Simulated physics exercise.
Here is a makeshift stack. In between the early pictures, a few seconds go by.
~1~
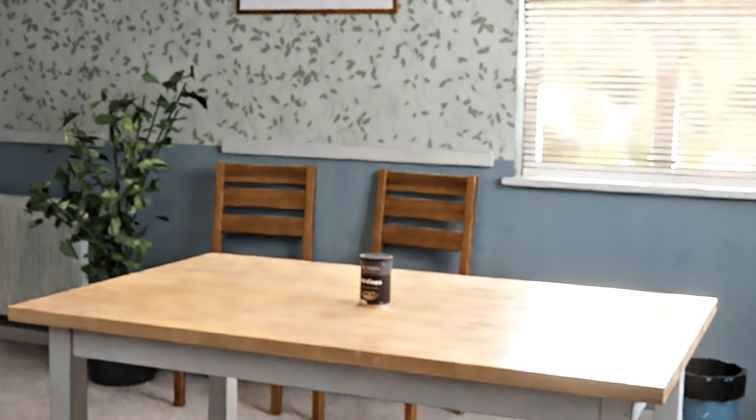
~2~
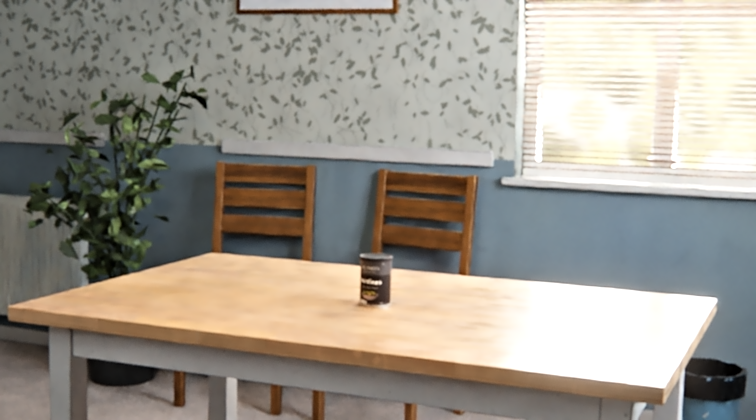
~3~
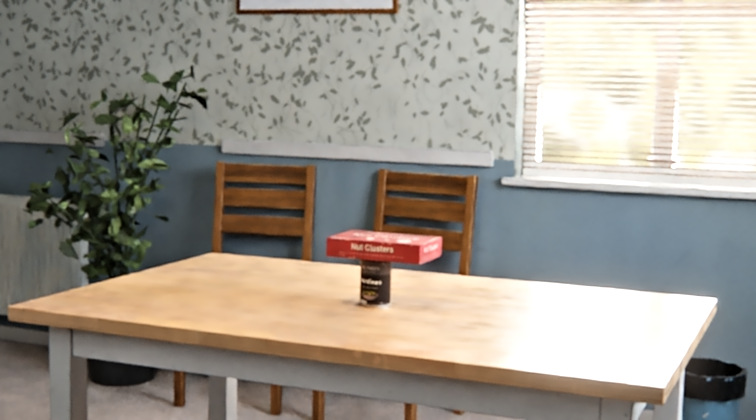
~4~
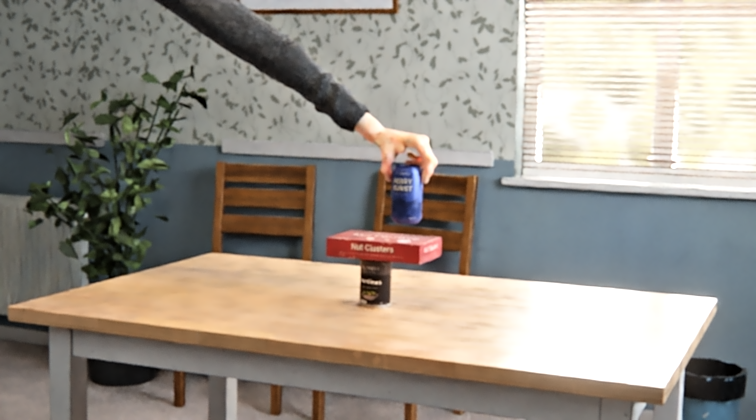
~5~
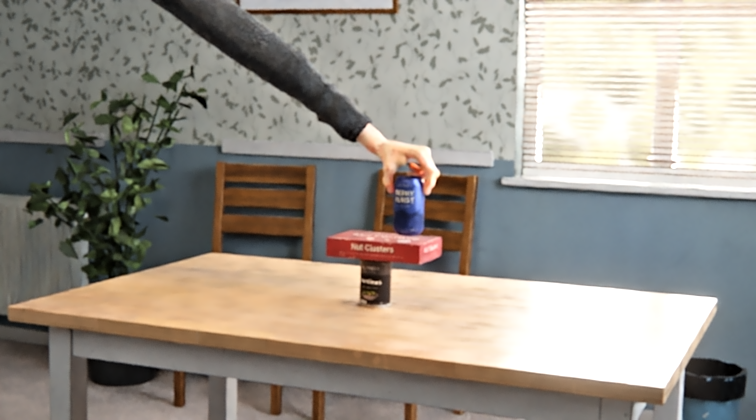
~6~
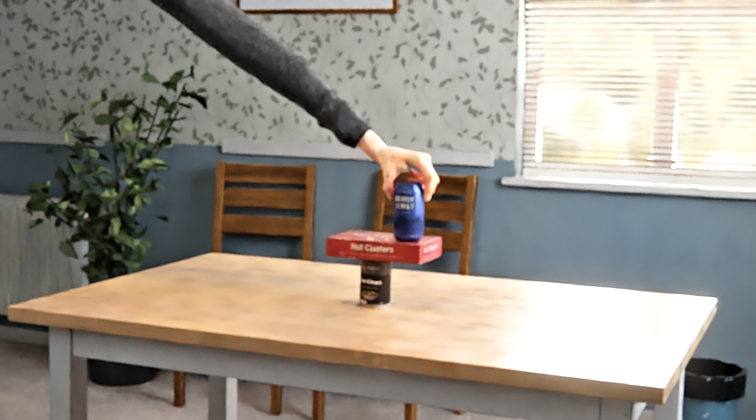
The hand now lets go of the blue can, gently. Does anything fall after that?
The stack does not stand firm.
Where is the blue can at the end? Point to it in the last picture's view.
End position in the final view: Approximately (455, 306).
Then, 0.50 s past the last view, blue can now fallen; red packet rocked 69° from its first pose.
Then, 0.60 s past the last view, red packet on its side.
Then, 1.30 s past the last view, red packet now fallen.
Finally, fallen, blue can and red packet; black tin still in place. Final places as the last picture's camera would see them, blue can near (455, 305). The stack comes apart.
